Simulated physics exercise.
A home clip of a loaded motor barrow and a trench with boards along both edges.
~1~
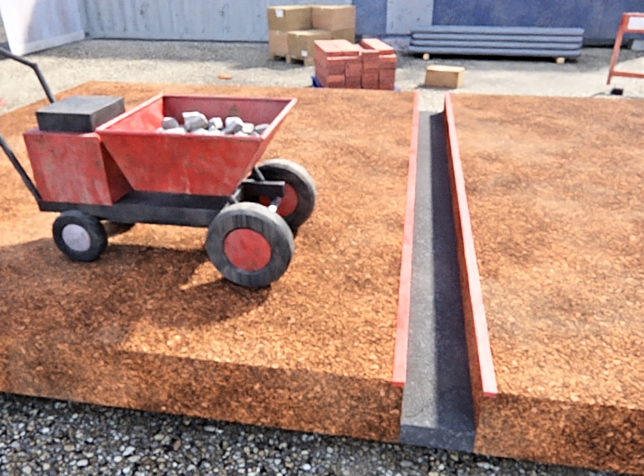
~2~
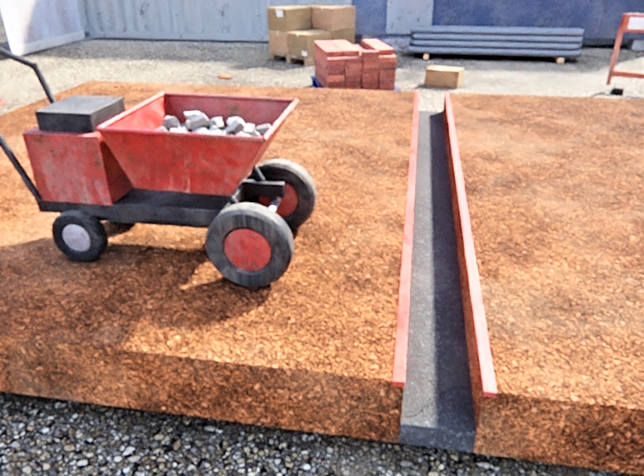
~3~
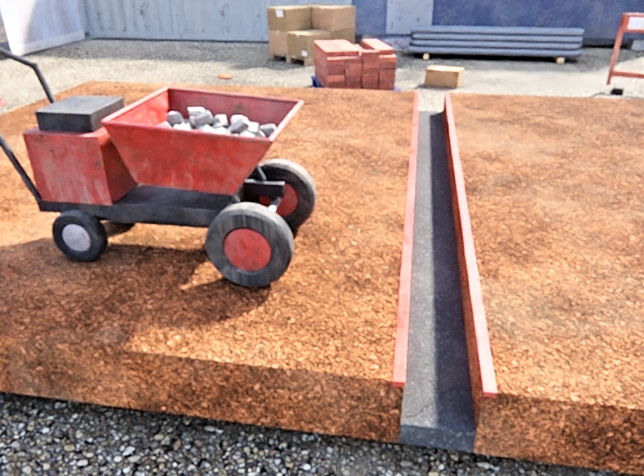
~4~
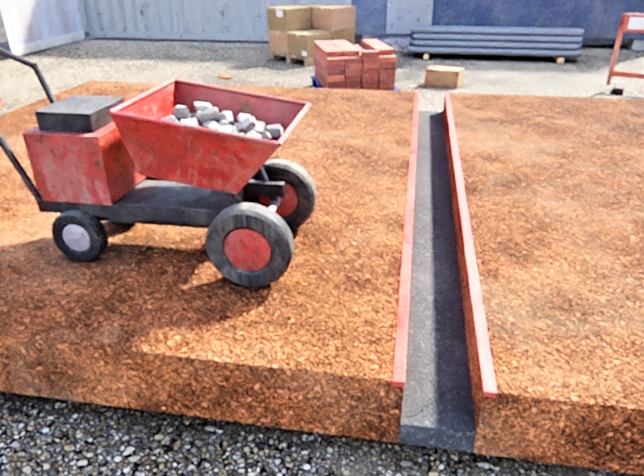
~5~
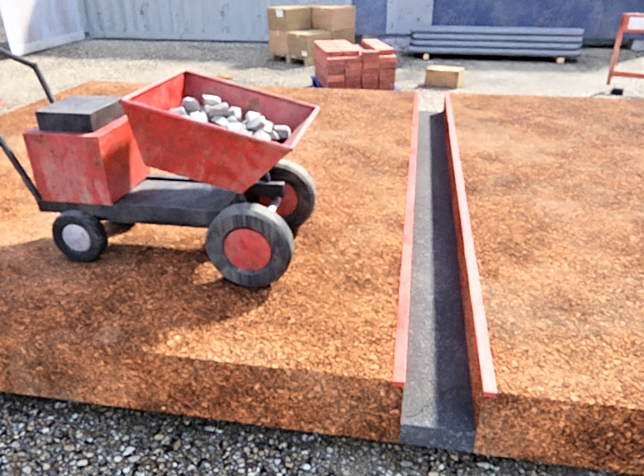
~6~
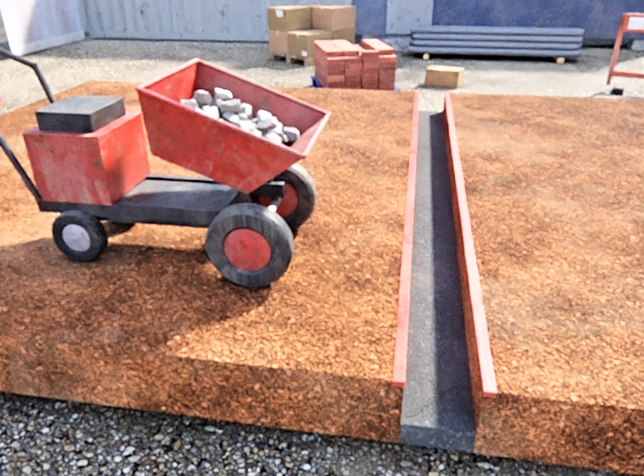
Red motor barrow loaded with broken stones standing left of a board-edged trench, its skip gradually tilting forward to the right.
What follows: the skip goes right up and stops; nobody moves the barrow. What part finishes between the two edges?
The trench takes over half.
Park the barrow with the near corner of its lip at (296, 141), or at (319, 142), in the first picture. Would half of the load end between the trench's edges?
At the first place above a half, at the second most of it.
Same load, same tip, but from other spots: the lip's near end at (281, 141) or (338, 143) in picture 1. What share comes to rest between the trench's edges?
First some 100, then 60 per cent.
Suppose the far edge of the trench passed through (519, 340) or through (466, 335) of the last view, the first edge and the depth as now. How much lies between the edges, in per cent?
Roughly 80 per cent, and 80 per cent.
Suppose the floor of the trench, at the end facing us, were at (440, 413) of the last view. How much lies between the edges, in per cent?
Near 70 %.
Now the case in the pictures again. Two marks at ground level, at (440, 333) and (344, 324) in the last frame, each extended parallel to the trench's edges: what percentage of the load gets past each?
The first gives 40 %, the second 100 %.
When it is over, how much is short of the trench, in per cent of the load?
Roughly 15 in a hundred.
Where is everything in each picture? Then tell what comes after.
Lip of the skip near (261, 140), level; top of the load near (212, 137), broken stones; first edge of the trench near (402, 328); far edge near (482, 336), the trench under half as wide as the skip, and about as deep as wide, in the first frame.
Lip of the skip near (263, 140), level; top of the load near (214, 136), in the second frame.
Lip of the skip near (269, 142), tipped barely; top of the load near (180, 133), in the third frame.
Lip of the skip near (279, 145), tipped a little; top of the load near (187, 127), in the fourth frame.
Lip of the skip near (290, 150), tipped a little; top of the load near (188, 125), in the fifth frame.
Lip of the skip near (303, 157), tipped clearly; top of the load near (198, 118); first edge of the trench near (402, 328); far edge near (482, 336), in the sixth frame.
Shortly afterwards, skip tipped steeply; the whole lot in the skip.
Next, skip tipped right over; the bulk in the skip; a little short of the trench; only a few in or heaped over the trench; only a few falling.
Some moments later, skip tipped right over; near a quarter in the skip; near a quarter short of the trench; near half in or heaped over the trench; only a few beyond it.
In the end, skip tipped right over; near a quarter short of the trench; the bulk in or heaped over the trench; none at all beyond it.
